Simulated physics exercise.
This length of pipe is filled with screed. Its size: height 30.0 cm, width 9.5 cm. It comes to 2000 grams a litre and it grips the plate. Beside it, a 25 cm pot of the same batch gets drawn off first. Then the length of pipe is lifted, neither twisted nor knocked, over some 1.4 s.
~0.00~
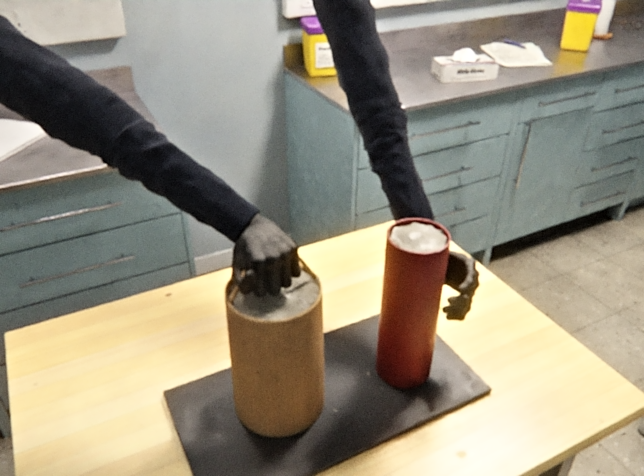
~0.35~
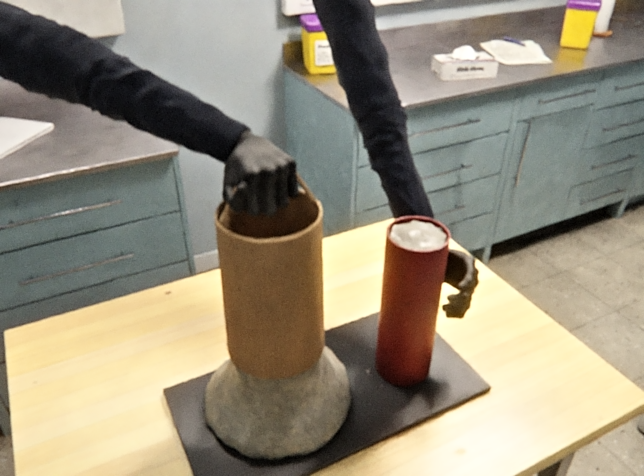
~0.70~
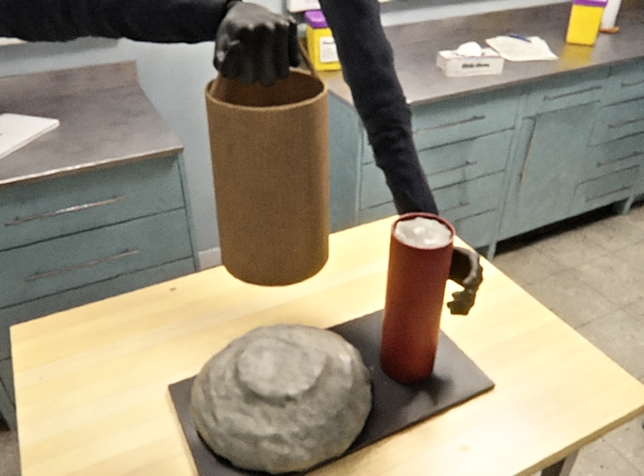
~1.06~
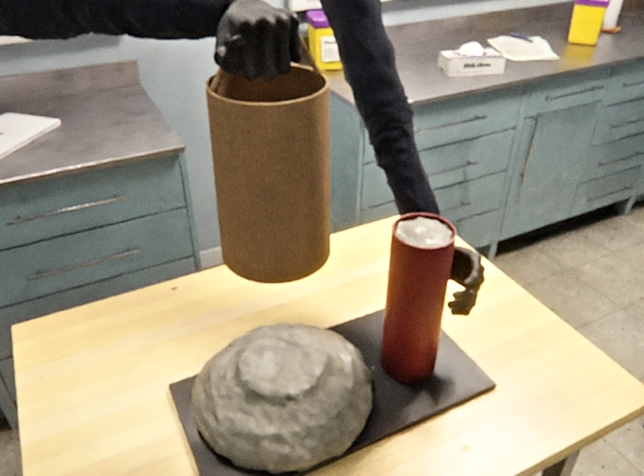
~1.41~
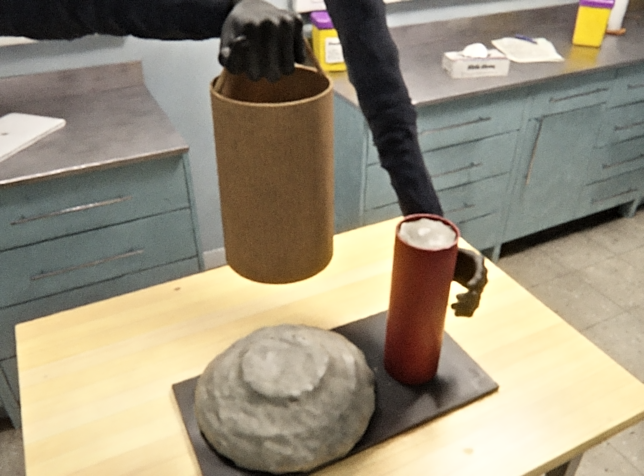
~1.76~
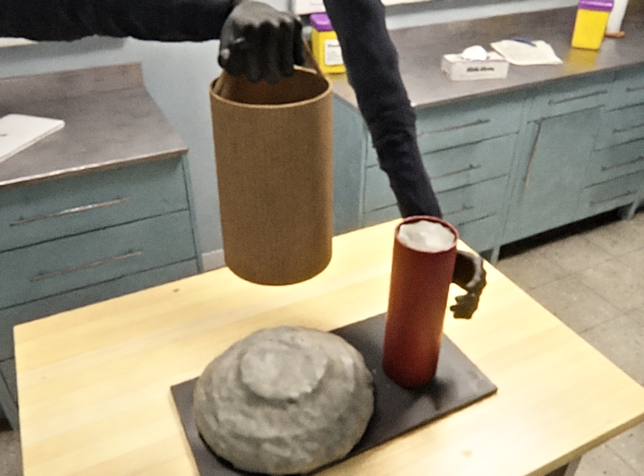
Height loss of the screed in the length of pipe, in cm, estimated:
20 cm.
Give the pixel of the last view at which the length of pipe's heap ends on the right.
The pixel is about (471, 376).
After 2.1 s, the length of pipe is up 6.6 cm; the screed has come down 3.3 cm to 27 cm and is 14 cm wide.
After 2.5 s, the length of pipe is up 20 cm; the screed has come down 20 cm to 9.6 cm and is 23 cm wide.
After 2.8 s, the length of pipe is up 30 cm; the screed has come down 20 cm to 9.6 cm and is 23 cm wide.
After 3.2 s, the length of pipe is clear; the screed has come down 20 cm to 9.6 cm and is 23 cm wide.
After 3.9 s, at rest, the length of pipe is clear; the screed has come down 20 cm to 9.6 cm and is 23 cm wide.
